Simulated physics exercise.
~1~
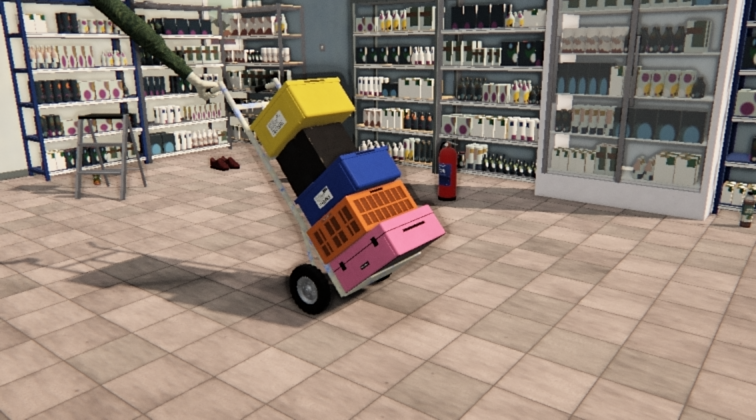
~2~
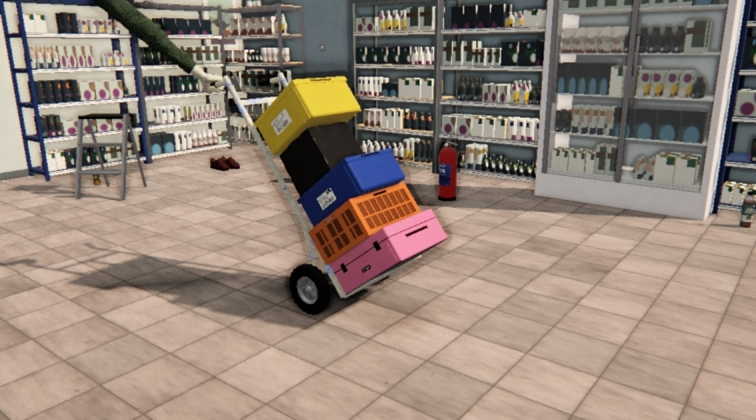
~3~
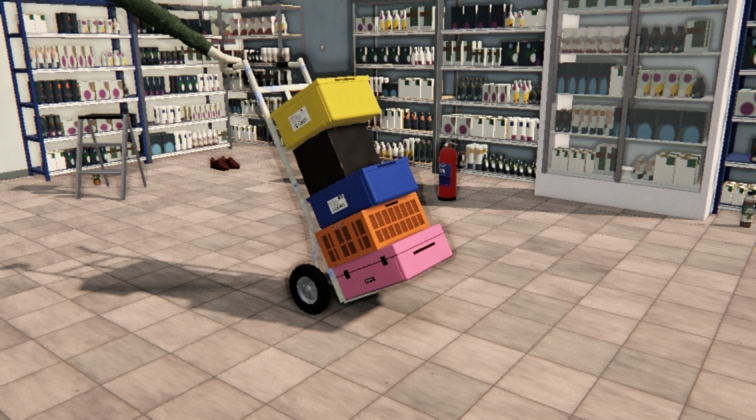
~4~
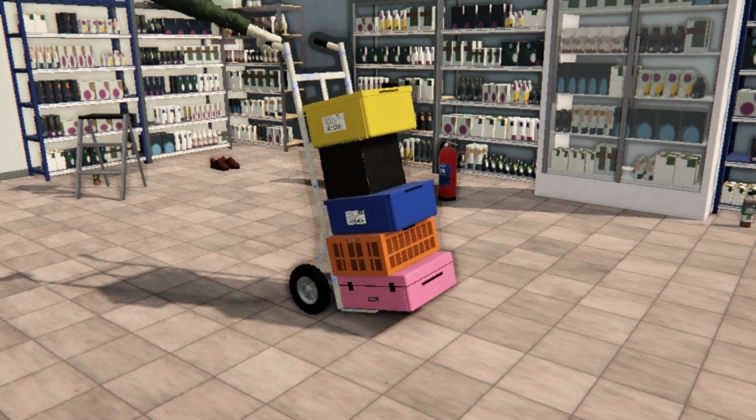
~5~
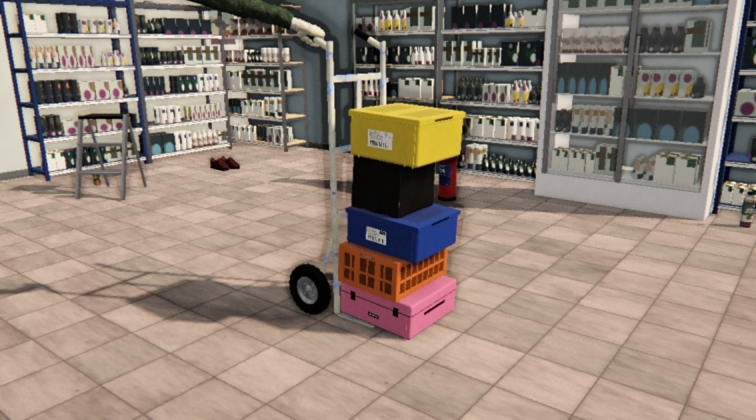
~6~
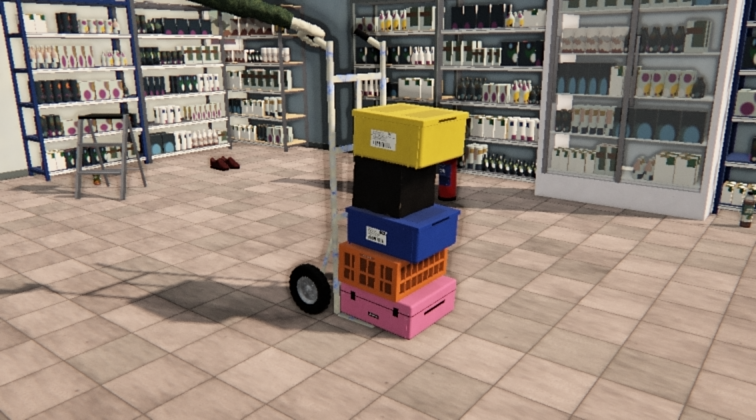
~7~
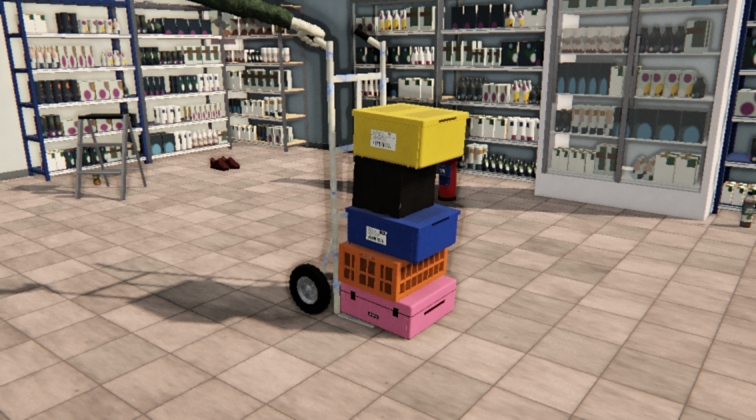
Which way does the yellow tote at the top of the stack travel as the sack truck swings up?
The yellow tote moves to the right as the sack truck comes upright.
Sack truck stacked with five colourful boxes swinging upright in a shop aisle, then standing still with the whole stack in place.
